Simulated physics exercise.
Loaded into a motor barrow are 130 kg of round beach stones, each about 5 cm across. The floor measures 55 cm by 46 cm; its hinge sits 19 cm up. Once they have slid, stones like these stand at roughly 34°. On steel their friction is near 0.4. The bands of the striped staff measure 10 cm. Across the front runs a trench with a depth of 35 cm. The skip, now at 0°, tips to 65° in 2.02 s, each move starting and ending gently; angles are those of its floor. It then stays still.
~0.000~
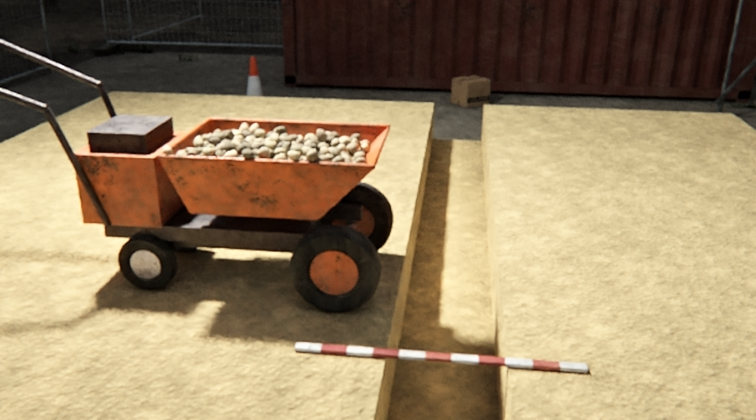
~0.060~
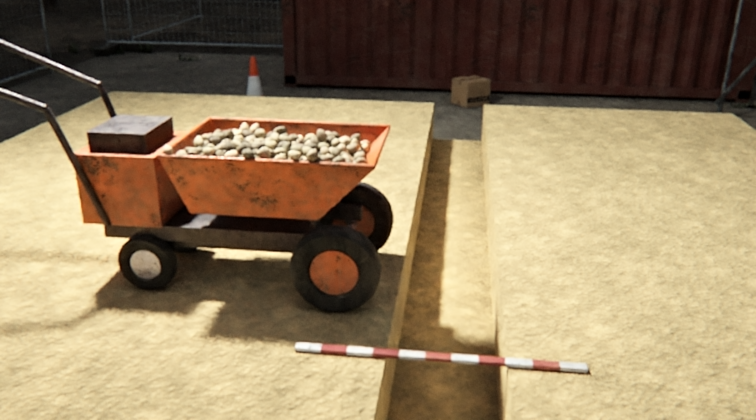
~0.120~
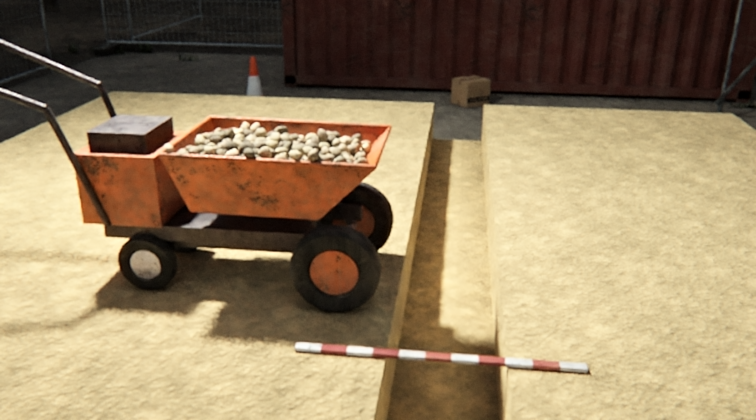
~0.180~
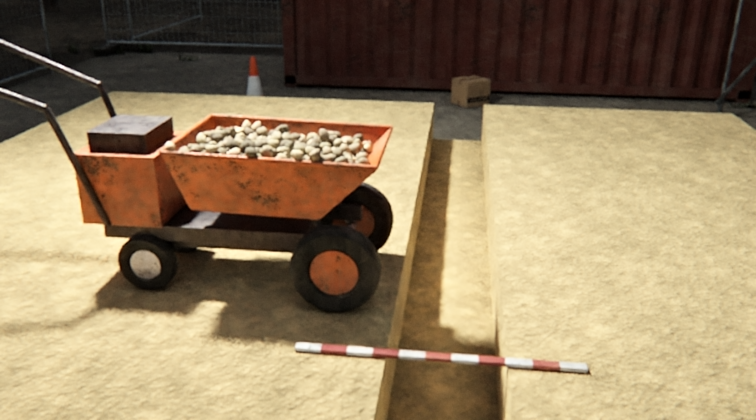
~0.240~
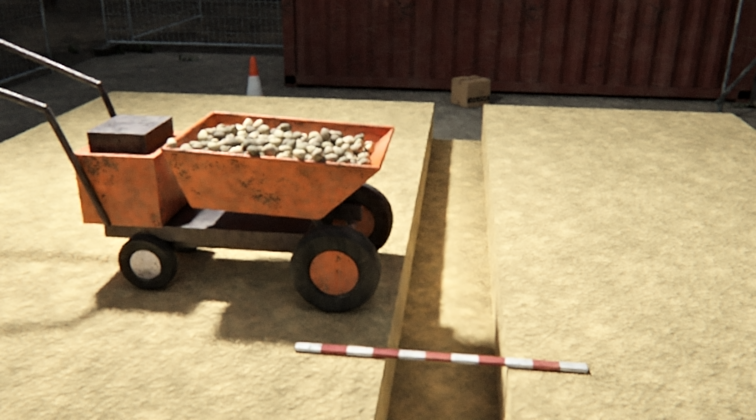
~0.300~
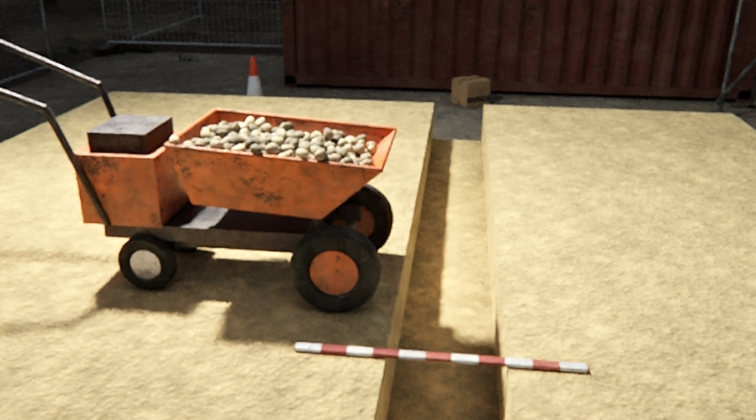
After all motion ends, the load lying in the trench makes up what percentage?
It makes up about 59 per cent.
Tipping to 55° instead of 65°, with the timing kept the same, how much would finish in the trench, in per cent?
Some 65% would finish there.
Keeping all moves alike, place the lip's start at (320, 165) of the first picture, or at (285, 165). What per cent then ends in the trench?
The first start gives about 100 per cent, the second about 100.
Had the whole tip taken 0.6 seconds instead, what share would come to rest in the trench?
With that change, it comes to around 35 per cent.
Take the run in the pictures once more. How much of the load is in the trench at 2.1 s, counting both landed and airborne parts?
At that moment: Approx. 35 %.
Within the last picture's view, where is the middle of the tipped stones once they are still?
Around (486, 336).
After 1.5 s the floor is at 55°; 95 % in the skip, 5 % in the trench; the foremost stones are at (482, 237).
After 2.1 s the floor is at 65°; 30 % in the skip, 36 % in the trench, 34 % past the trench; the foremost stones are at (637, 301).
After 2.5 s the floor is at 65°; 11 % in the skip, 47 % in the trench, 42 % past the trench; the foremost stones are at (705, 317).
After 4.4 s the floor is at 65°; 0 % in the skip, 59 % in the trench, 41 % past the trench; the foremost stones are at (723, 320).
